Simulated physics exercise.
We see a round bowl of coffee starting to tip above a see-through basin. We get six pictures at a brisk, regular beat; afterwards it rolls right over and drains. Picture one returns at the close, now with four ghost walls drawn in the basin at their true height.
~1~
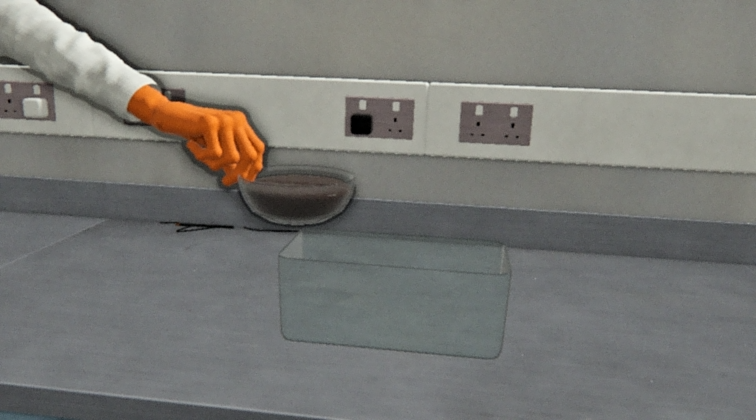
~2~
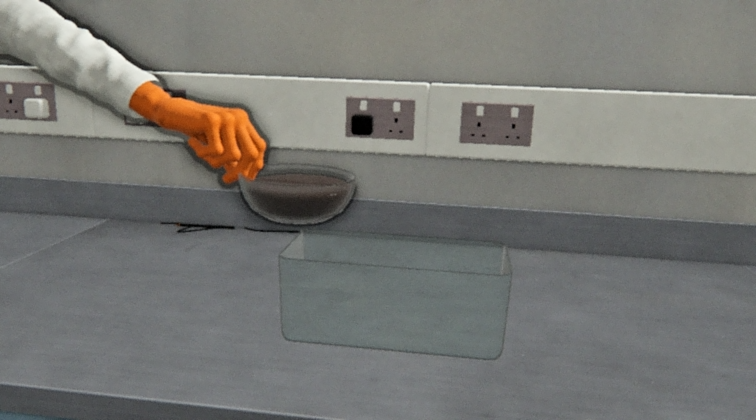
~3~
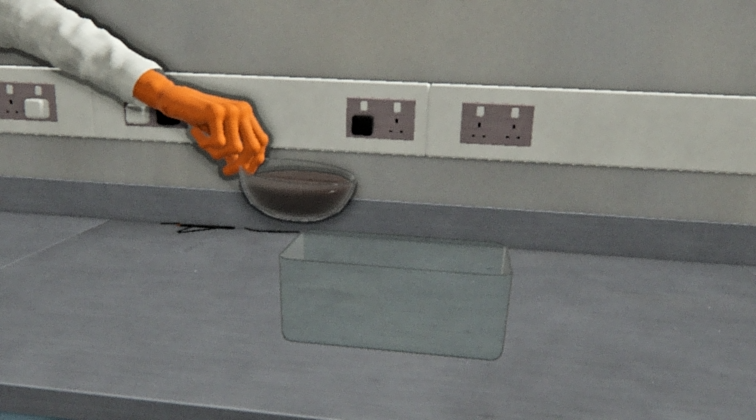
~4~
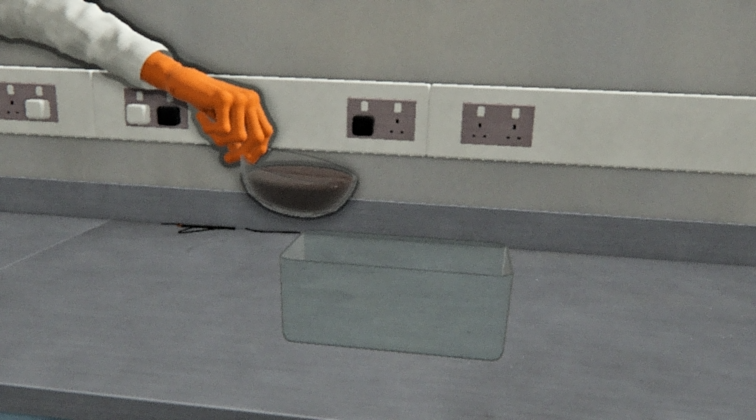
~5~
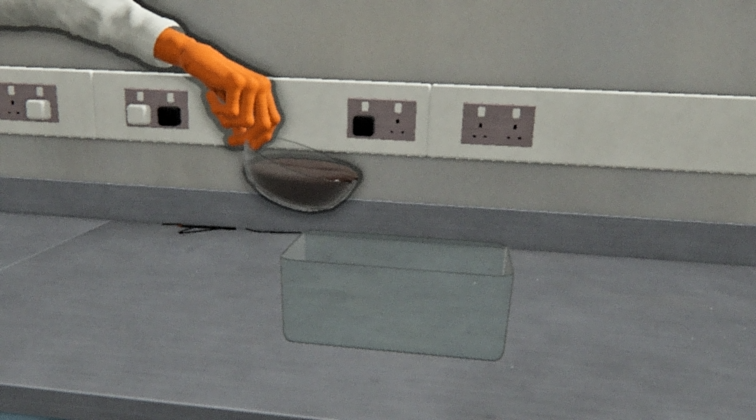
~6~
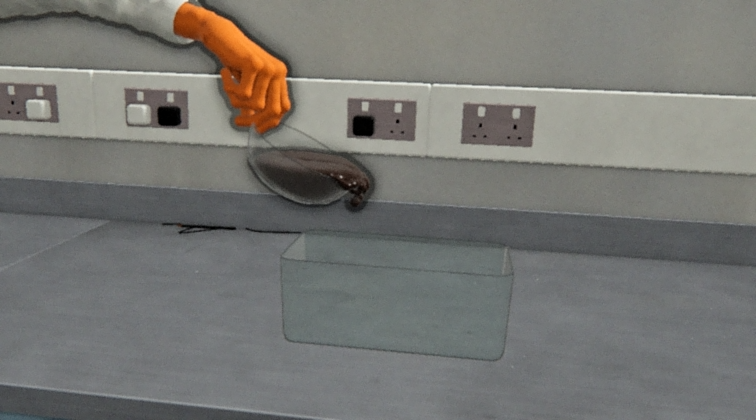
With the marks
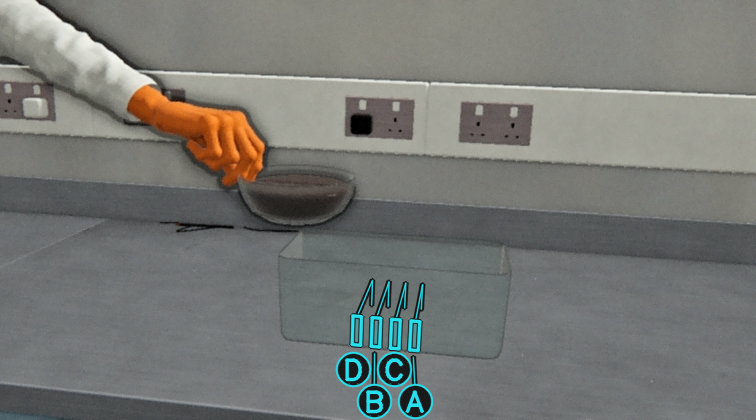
An orange hand in a white sleeve held a round, clear bowl of dark coffee above a see-through basin, then gradually tilted it to the right until some coffee slipped over the lip.
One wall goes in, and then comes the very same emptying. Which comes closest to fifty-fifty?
Place A does it best.
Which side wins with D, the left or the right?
More ends on the right.
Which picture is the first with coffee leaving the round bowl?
Picture 5.
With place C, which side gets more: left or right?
The right side.
On the marked copy, A at (413, 356); B at (374, 353); C at (393, 355); D at (355, 351).
If A is chosen, about 48 % ends left of the wall and 52 % right of it.
If B is chosen, about 8 % ends left of the wall and 91 % right of it.
If C is chosen, about 15 % ends left of the wall and 84 % right of it.
If D is chosen, about 4 % ends left of the wall and 95 % right of it.
